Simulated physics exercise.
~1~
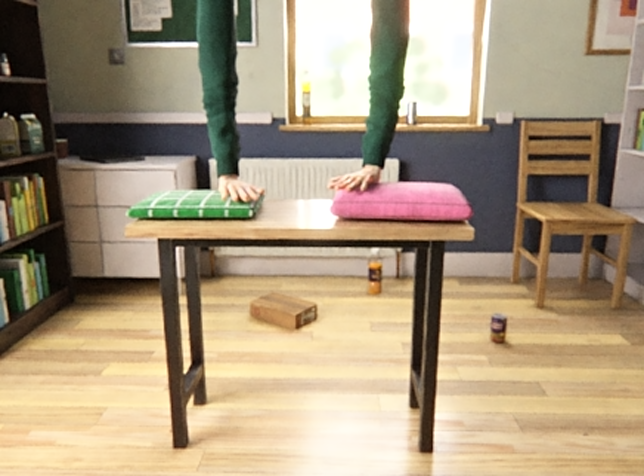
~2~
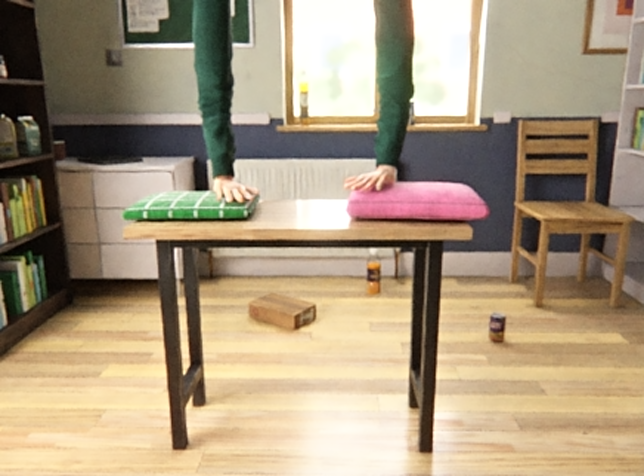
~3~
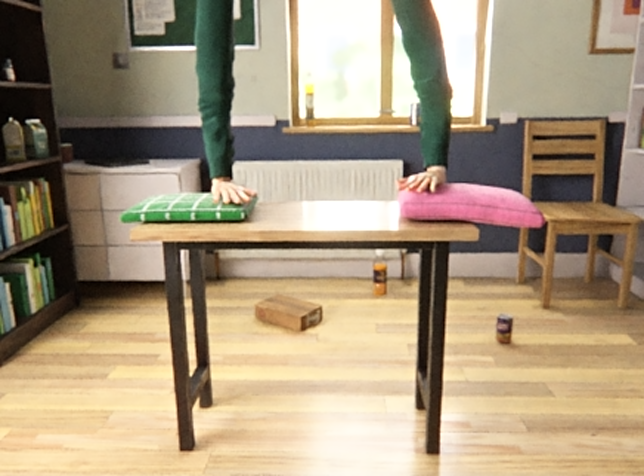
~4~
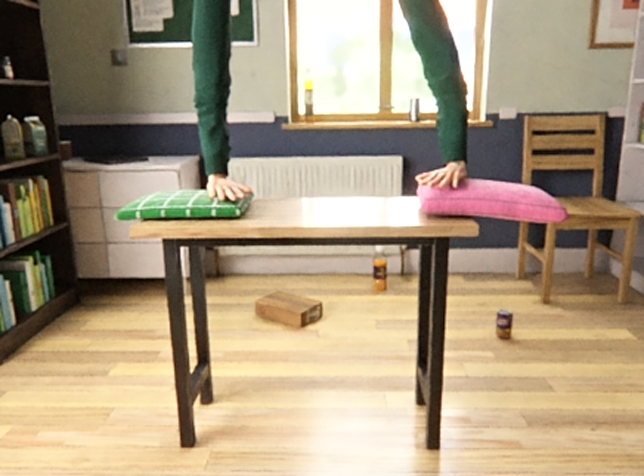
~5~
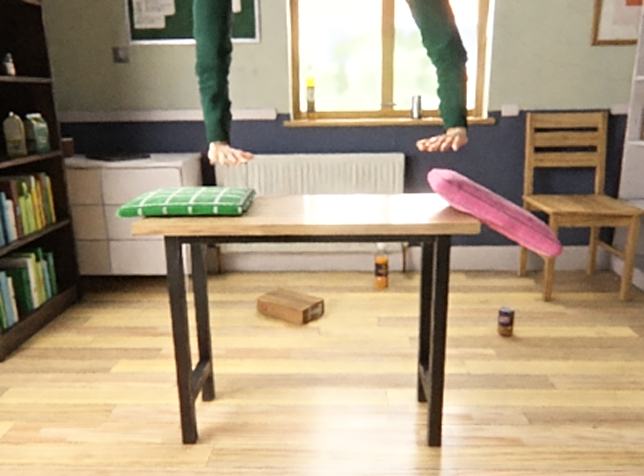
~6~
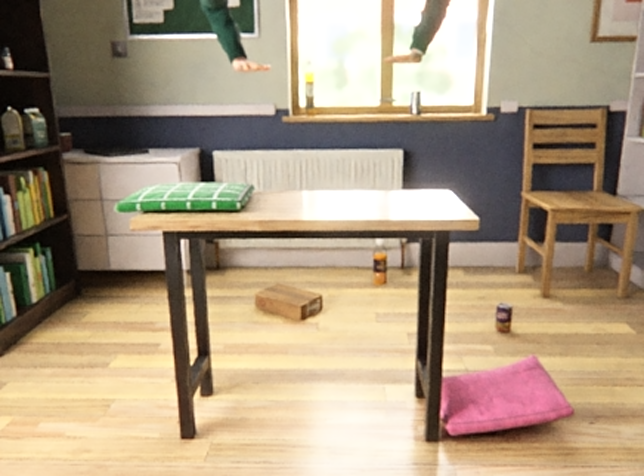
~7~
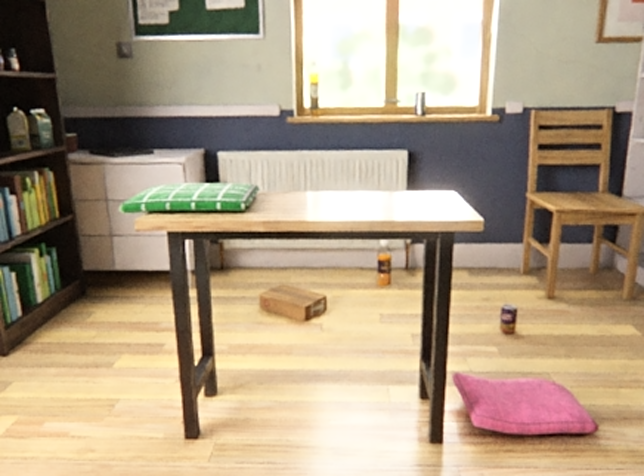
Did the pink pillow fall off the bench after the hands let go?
Yes, the pink pillow tipped over the right end and dropped to the floor, while the green pad stayed on top.
